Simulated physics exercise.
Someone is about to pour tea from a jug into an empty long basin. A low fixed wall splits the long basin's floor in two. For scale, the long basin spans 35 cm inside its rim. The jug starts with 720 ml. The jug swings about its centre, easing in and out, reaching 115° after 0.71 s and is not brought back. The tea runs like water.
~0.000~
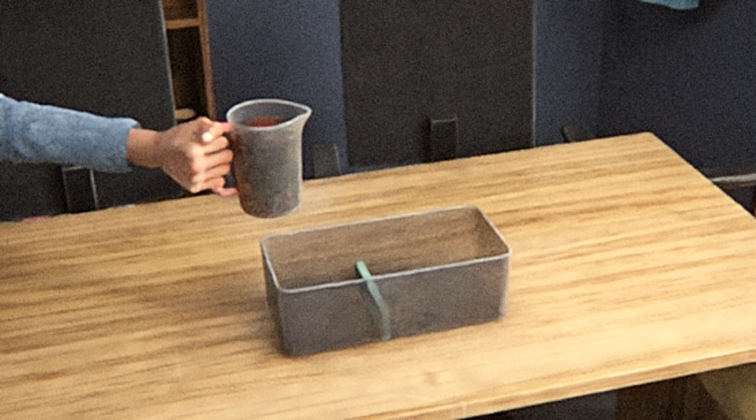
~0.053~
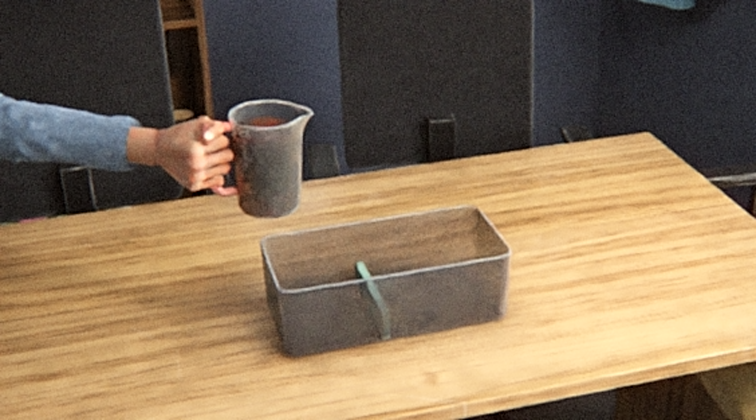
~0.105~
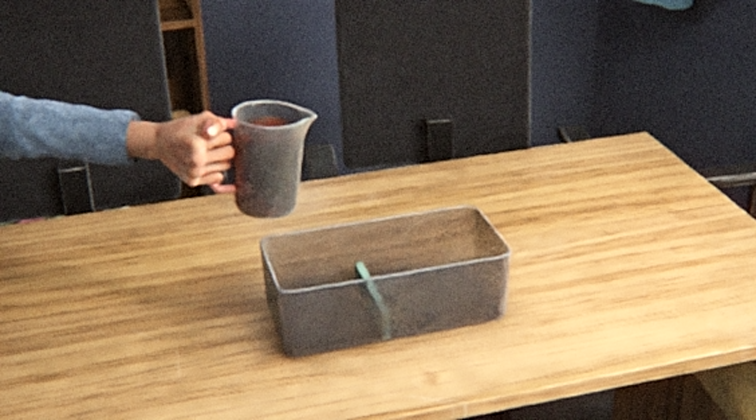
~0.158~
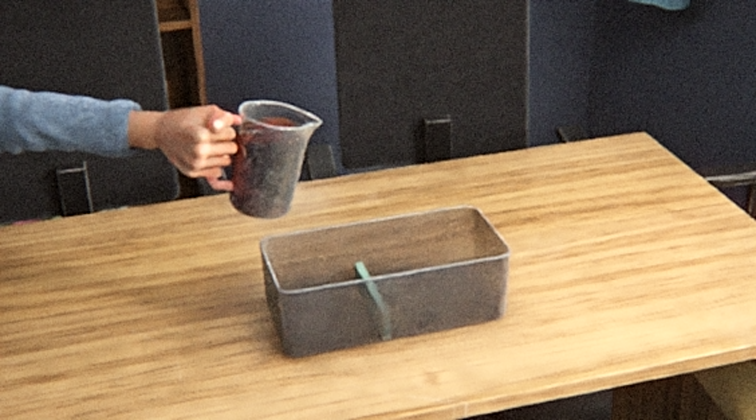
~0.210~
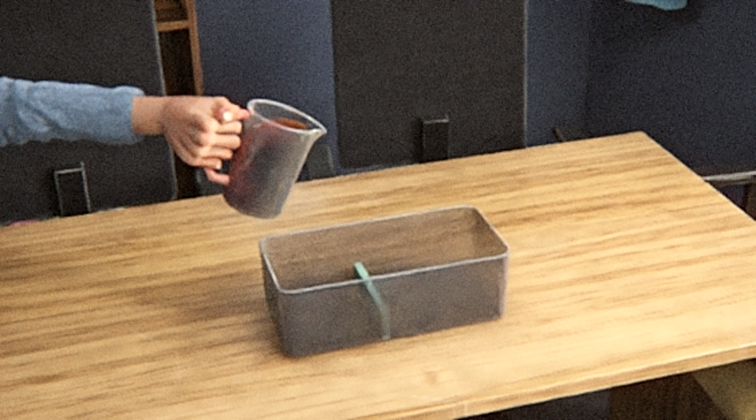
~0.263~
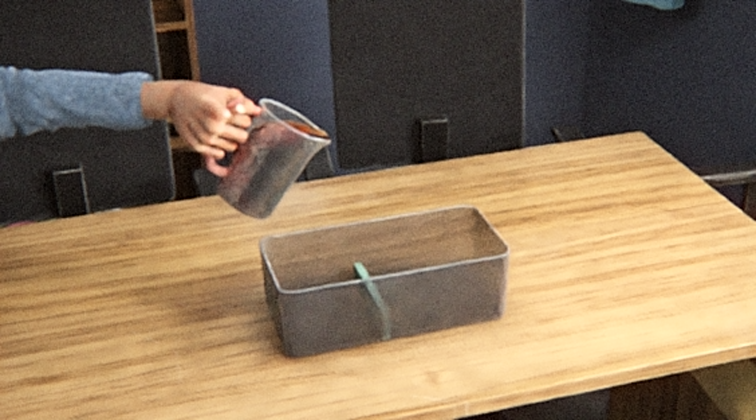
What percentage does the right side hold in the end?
About 42 per cent.
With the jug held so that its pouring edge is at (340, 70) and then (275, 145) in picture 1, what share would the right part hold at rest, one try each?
In turn about 90 and 10 per cent.
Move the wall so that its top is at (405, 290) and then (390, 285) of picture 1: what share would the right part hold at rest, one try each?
In turn about 10 and 10 per cent.
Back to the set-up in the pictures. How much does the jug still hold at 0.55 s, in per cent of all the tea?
Some 60 per cent.
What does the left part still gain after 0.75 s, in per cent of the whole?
Some 18 per cent.
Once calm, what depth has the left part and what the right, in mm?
Some 18 mm on the left and 10 mm on the right.
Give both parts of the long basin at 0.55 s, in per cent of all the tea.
Left about 1, right about 14.
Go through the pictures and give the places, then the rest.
In the first picture, tilt 0°; pouring edge (310, 109); surface from (231, 131) to (298, 122); the long basin's rim runs from (269, 265) to (494, 230); the wall's top is at (372, 288).
In the second picture, tilt 2°; pouring edge (312, 111); surface from (232, 131) to (299, 124).
In the third picture, tilt 6°; pouring edge (315, 114); surface from (234, 129) to (302, 125).
In the fourth picture, tilt 13°; pouring edge (321, 120); surface from (239, 130) to (307, 126).
In the fifth picture, tilt 23°; pouring edge (326, 129); surface from (237, 147) to (315, 127).
In the sixth picture, tilt 35°; pouring edge (330, 140); surface from (233, 155) to (327, 133).
Then, 0.55 s in, the tilt is 101° and 59 per cent is still to pour, 1 is left of the wall and 14 right of it.
Then, 0.75 s in, the tilt is 115° and 11 per cent is still to pour, 37 is left of the wall and 34 right of it.
Then, 0.97 s in, the tilt is 115° and 0 per cent is still to pour, 54 is left of the wall and 42 right of it.
Then, 1.21 s in, the tilt is 115° and 0 per cent is still to pour, 55 is left of the wall and 42 right of it.
Finally, 55 per cent lies left of the wall, 42 right of it and 2 outside.
